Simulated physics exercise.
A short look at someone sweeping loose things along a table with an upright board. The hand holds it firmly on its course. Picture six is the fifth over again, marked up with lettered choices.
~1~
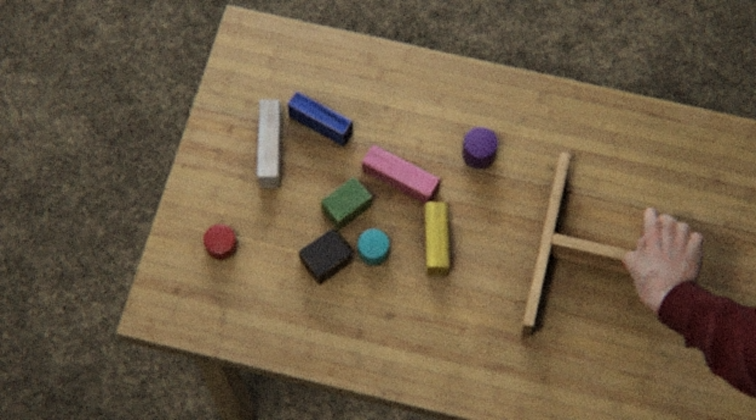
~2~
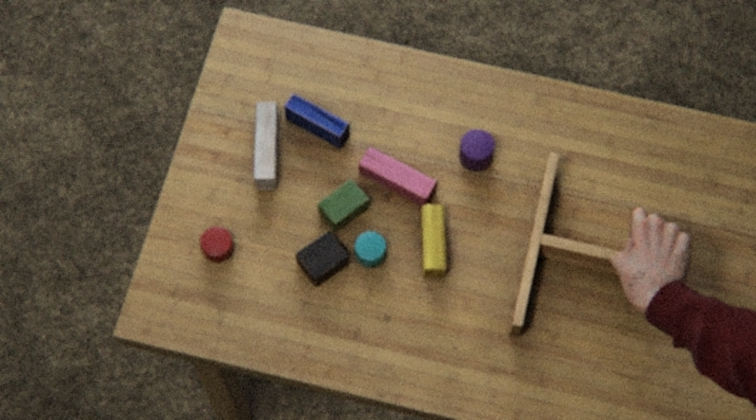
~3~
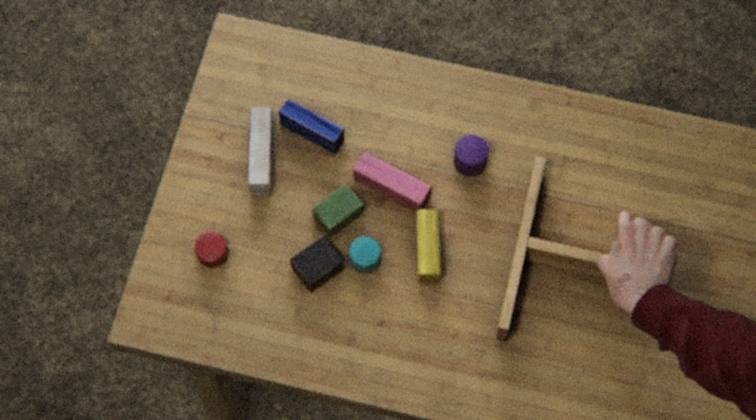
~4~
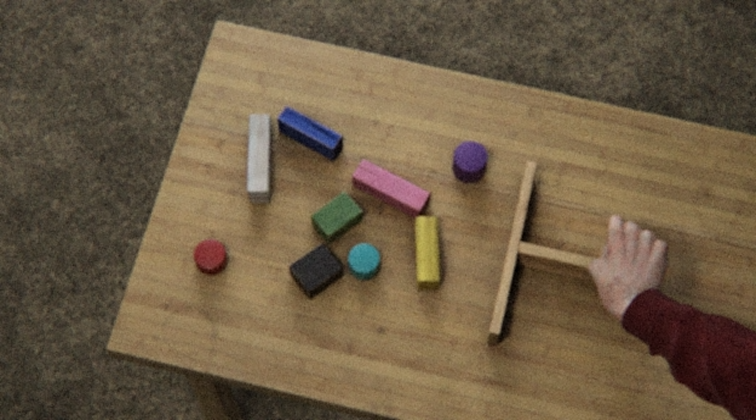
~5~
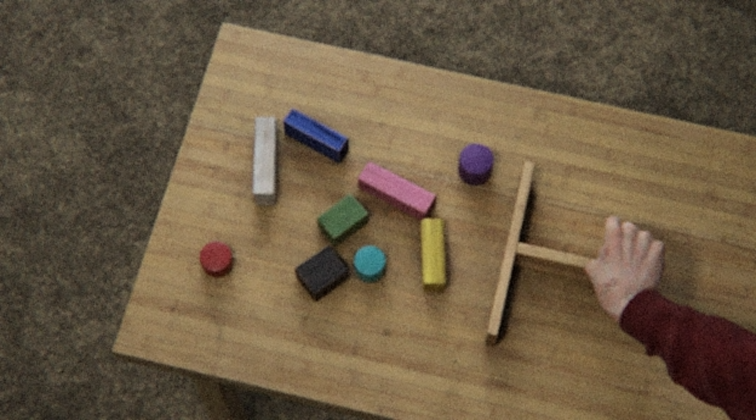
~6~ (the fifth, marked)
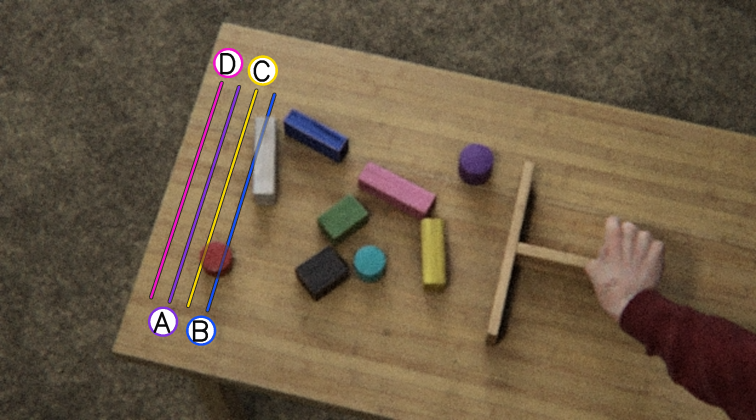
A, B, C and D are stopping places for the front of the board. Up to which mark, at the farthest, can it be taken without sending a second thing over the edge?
As far as mark C.
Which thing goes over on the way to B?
It is the white stick.
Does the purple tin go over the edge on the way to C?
No.
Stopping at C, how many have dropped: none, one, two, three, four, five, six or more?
In all, one.
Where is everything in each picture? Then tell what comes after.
The first picture shows blue stick (320, 119); pink stick (401, 175); board (548, 237).
The second picture shows board (537, 237); white stick (266, 146).
The third picture shows board (523, 240); yellow stick (429, 246).
The fourth picture shows board (514, 245); purple tin (470, 162).
The fifth picture shows board (512, 246); blue stick (316, 136); pink stick (397, 192); turquoise tin (370, 265).
On the copy, A at (205, 191); B at (242, 199); C at (223, 195); D at (188, 187).
On C. First, board (408, 222); purple tin (405, 149); turquoise tin (356, 260).
Then, board (305, 199); white stick (226, 153); purple tin (314, 116).
Finally, board (225, 181); white stick over the edge; red tin (153, 245); one fallen.
By contrast, A drops five; B is within the limit but short; D drops five.
